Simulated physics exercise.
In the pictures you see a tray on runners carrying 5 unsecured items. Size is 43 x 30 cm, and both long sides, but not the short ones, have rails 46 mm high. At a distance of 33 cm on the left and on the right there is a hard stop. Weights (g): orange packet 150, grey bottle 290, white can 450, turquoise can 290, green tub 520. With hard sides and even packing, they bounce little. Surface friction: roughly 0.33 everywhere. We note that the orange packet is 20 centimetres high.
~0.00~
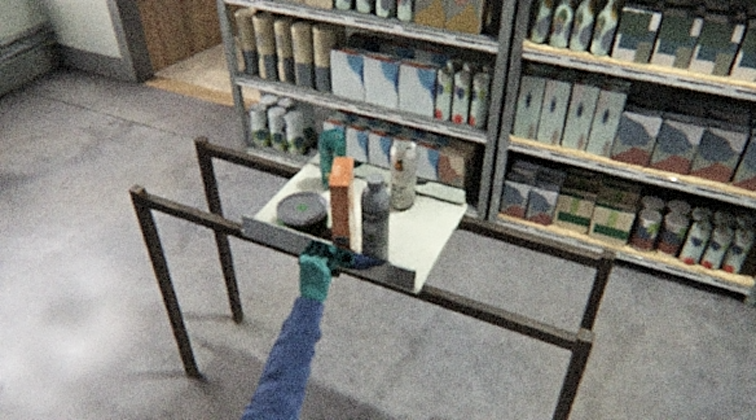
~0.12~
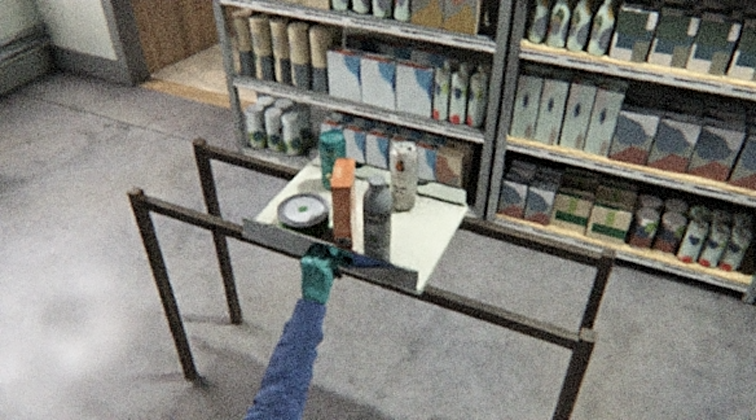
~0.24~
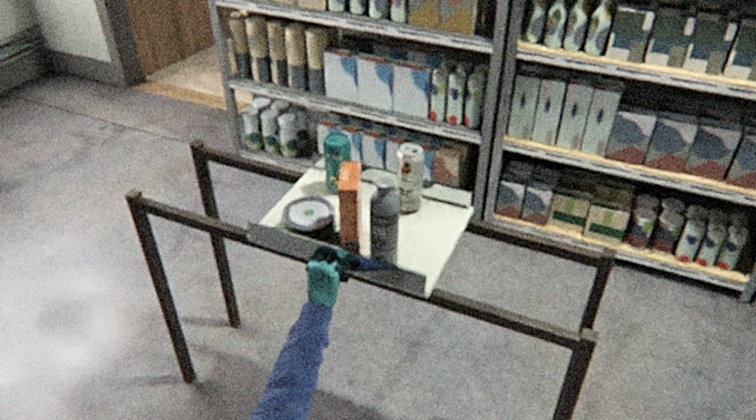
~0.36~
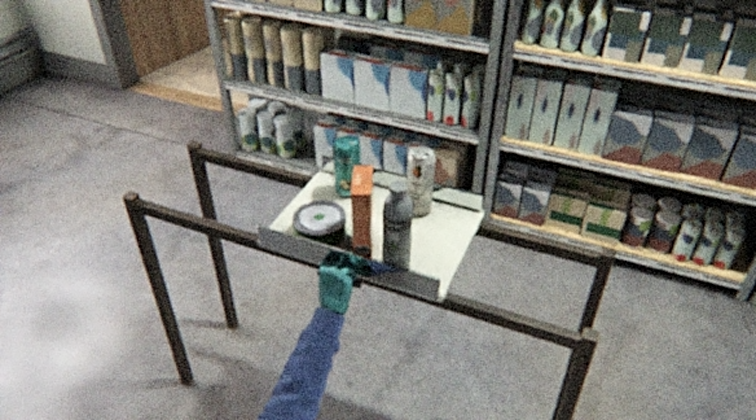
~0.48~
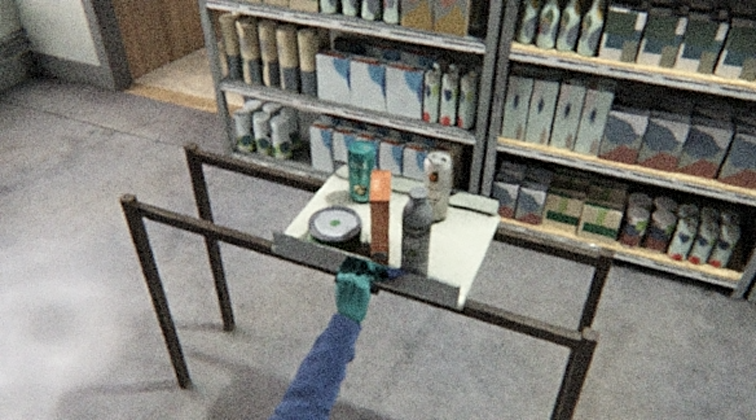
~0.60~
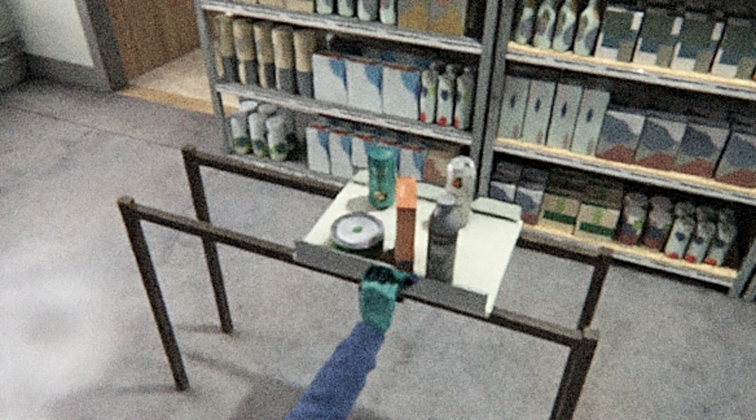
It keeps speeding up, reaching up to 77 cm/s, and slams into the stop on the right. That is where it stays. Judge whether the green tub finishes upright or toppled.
Upright.
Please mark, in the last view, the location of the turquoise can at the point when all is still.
Look near (491, 204) and you'll find it.
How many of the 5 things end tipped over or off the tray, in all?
The answer: 2.
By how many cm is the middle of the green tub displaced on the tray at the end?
Start to finish, roughly 8 cm.
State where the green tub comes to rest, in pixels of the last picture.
Around (472, 270).
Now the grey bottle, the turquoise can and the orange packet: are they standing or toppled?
Final state - grey bottle: Goes over; turquoise can: Remains on its base; orange packet: Goes over.
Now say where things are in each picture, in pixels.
The first frame shows tray midway; green tub (303, 216); orange packet (343, 207).
The second frame shows tray midway; white can (404, 177); turquoise can (333, 161).
In the third frame, tray has slid 2 cm right; orange packet (351, 212); grey bottle (384, 225).
In the fourth frame, tray has slid 5 cm right; white can (421, 183); turquoise can (347, 168).
In the fifth frame, tray has slid 9 cm right; orange packet (380, 222); grey bottle (416, 235).
In the sixth frame, tray has slid 15 cm right; green tub (358, 238); white can (459, 193).
By 1.10 s, tray has slid 33 cm right; green tub 8 cm from its spot near (472, 270); orange packet tilted 28°; grey bottle tilted 18°.
By 1.50 s, tray has slid 33 cm right; grey bottle now off the tray; green tub 8 cm from its spot near (472, 270); orange packet on its side.
When it is over (2.1 s), off the tray and tipped over, grey bottle; lying over on the tray, orange packet; not toppled but over 5 cm from the start, white can, turquoise can and green tub. In the last view, green tub near (472, 270).
